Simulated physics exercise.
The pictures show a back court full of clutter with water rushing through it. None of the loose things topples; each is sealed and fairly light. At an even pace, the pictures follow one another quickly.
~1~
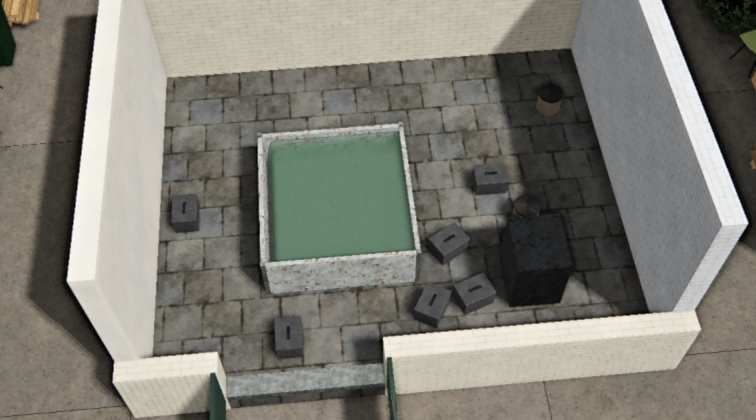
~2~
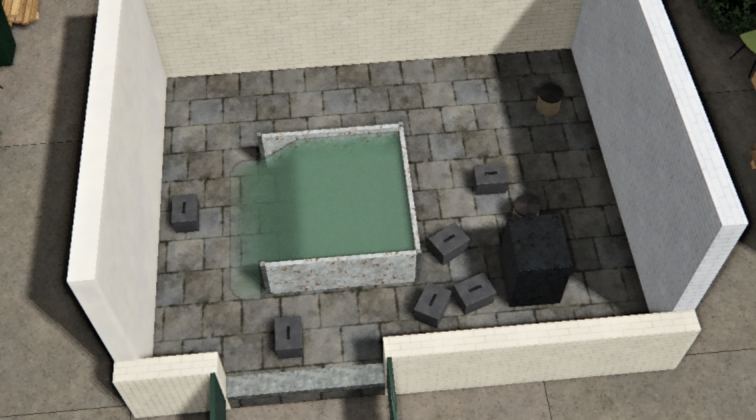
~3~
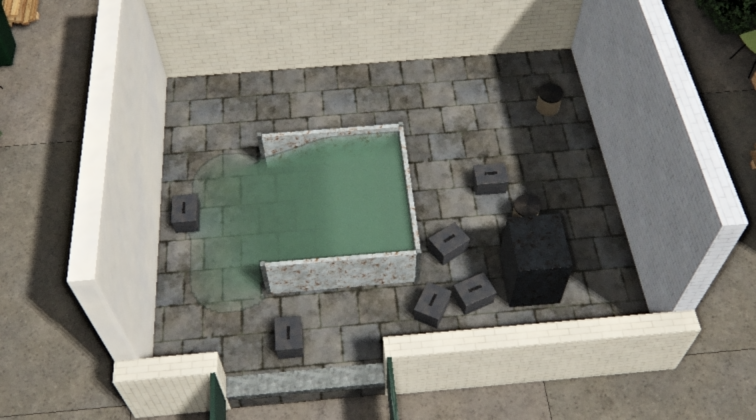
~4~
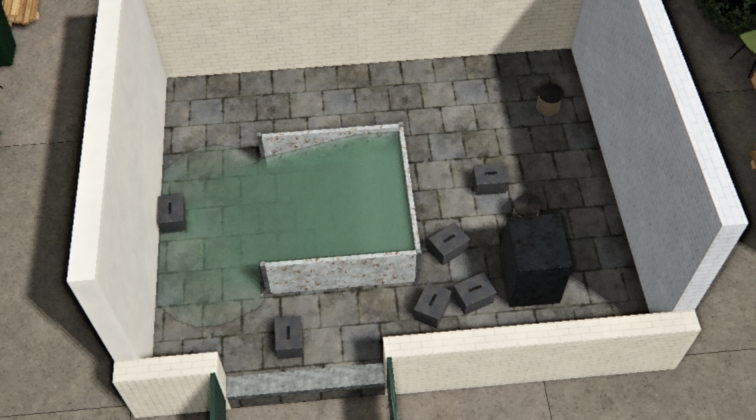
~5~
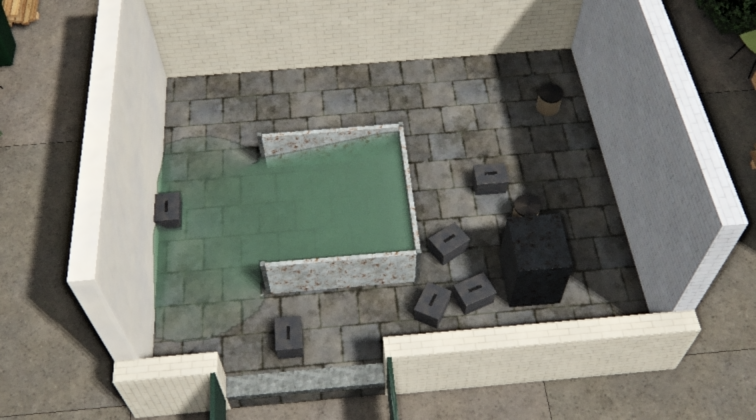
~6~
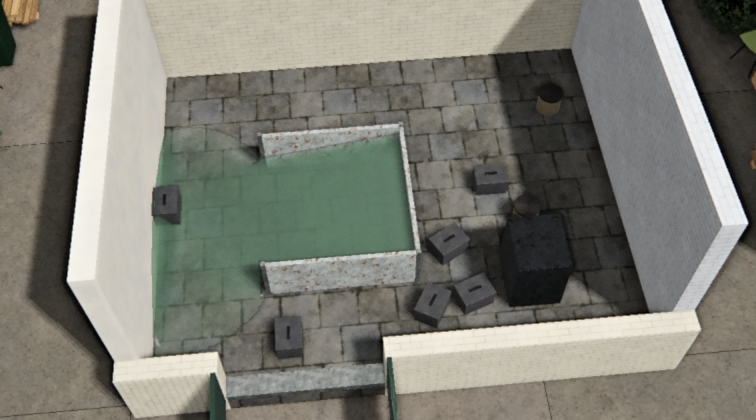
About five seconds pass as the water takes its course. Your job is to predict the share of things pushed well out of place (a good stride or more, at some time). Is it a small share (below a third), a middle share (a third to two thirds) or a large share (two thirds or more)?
A middle share, a third to two thirds.
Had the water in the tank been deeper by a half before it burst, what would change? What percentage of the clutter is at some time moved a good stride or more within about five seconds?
Share moved: 40 in a hundred.
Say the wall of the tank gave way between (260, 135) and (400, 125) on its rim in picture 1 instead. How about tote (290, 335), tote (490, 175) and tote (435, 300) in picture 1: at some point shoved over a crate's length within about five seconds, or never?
One after another: Never gets that far, then never gets that far, then never gets that far.
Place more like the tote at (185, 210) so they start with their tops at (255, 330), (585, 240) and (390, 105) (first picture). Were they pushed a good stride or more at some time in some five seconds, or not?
Displaced, stays put, displaced.
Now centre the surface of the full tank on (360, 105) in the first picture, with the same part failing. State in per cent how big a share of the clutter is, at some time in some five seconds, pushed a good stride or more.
I make it 20 per cent.
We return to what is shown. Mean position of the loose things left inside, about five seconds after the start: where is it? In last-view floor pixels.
Their centre sits close to (464, 226) on the floor of the last picture.
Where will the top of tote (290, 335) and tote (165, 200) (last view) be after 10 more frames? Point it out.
At about (351, 321) and (169, 146).
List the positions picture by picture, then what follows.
A tote at (184, 208) rests on the ground; a tote at (491, 174), on the bottom; 0 of 8 have shifted, in the first frame.
A tote at (184, 208), on the bottom; a tote at (491, 174) rests on the ground; 0 of 8 have shifted, in the second frame.
A tote at (184, 208) rests on the ground; a tote at (491, 174), on the bottom; 0 of 8 have shifted, in the third frame.
A tote at (170, 208), on the bottom, close to its start; a tote at (491, 174) rests on the ground; 1 of 8 have shifted, in the fourth frame.
A tote at (167, 206), afloat, close to its start; a tote at (491, 174), on the bottom; 1 of 8 have shifted, in the fifth frame.
A tote at (164, 200), afloat, close to its start; a tote at (491, 174), on the bottom; 1 of 8 have shifted, in the sixth frame.
A moment on, 0 of 8 are well off their spots; 1 afloat.
Next, 2 of 8 are well off their spots; 1 afloat.
Later, 2 of 8 are well off their spots; 3 afloat.
In the end, 3 of 8 are well off their spots, and 3 have been at some point; 6 afloat.
